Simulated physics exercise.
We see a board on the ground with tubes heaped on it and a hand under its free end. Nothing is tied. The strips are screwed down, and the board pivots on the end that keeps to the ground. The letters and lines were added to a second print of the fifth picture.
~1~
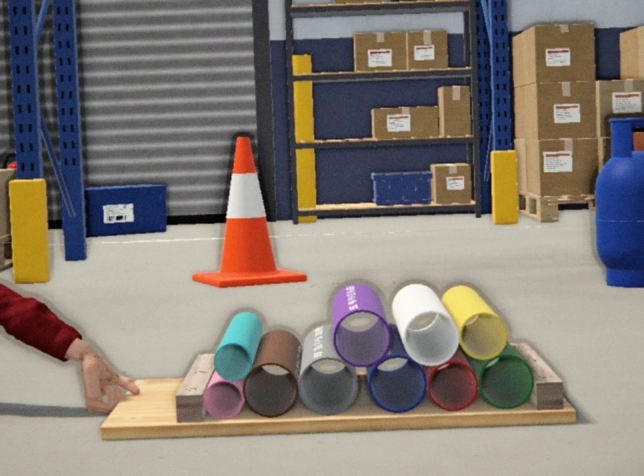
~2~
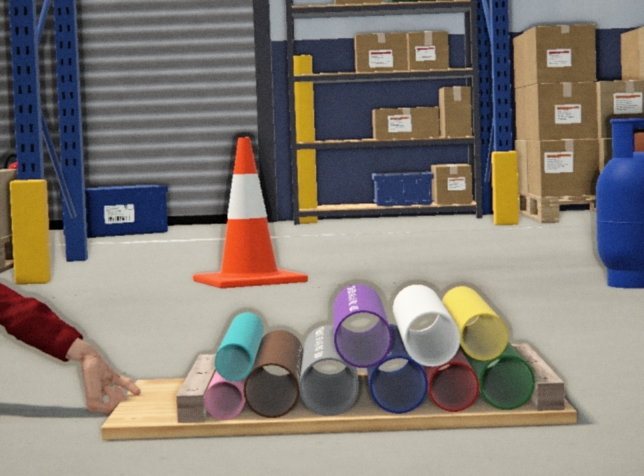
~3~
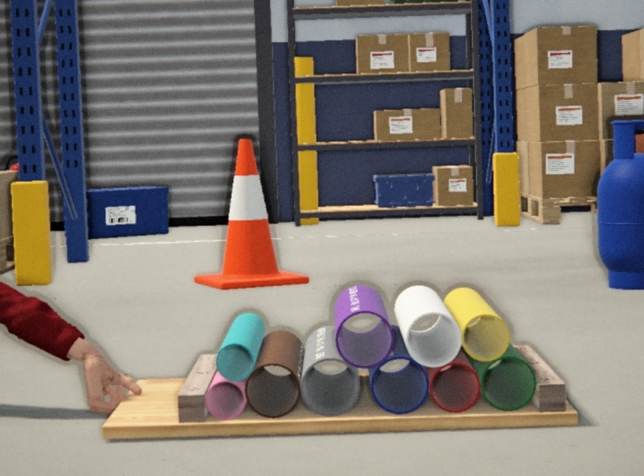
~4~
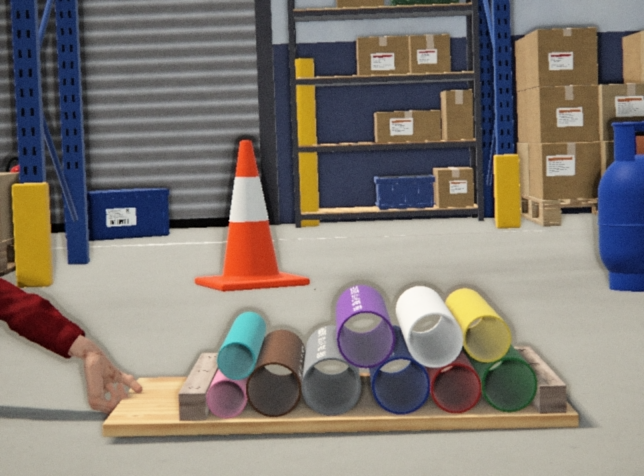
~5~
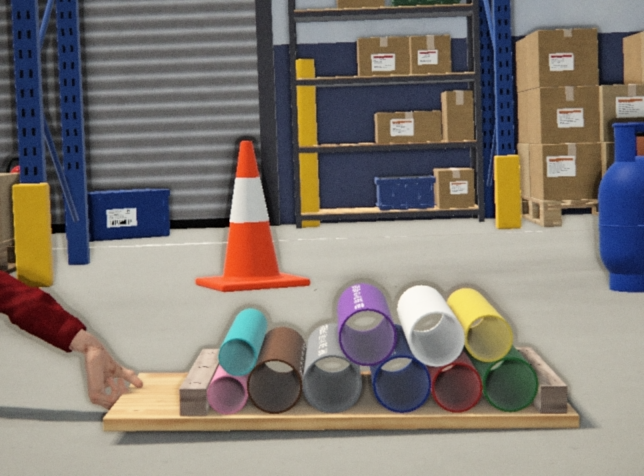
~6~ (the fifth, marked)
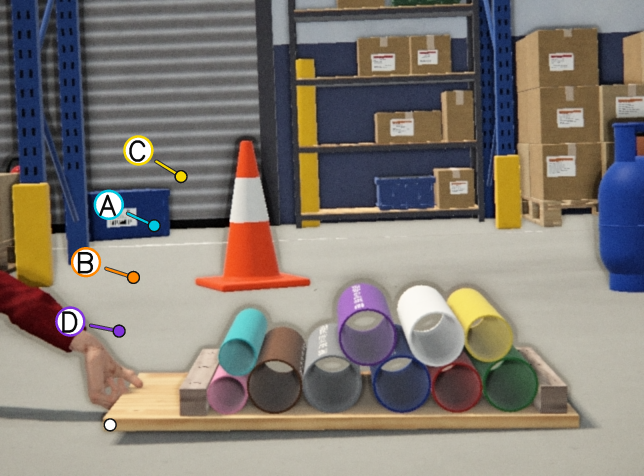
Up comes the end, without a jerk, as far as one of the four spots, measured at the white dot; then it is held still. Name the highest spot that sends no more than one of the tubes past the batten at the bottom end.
B is the limit.
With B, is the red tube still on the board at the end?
Yes.
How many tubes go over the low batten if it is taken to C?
With C, three.
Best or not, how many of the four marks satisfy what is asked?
The number is two.
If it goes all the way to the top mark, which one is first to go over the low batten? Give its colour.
It is the yellow one.
On the marked copy, A at (154, 226); B at (134, 277); C at (181, 177); D at (119, 331); the white dot at (110, 425).
Following B. Soon after the start, board at 14°.
Later, board at 20°.
In the end, board at 20°, none over the low batten.
As for the rest, A two over the low batten (white, yellow); C three over the low batten (purple, white, yellow); D none over the low batten.
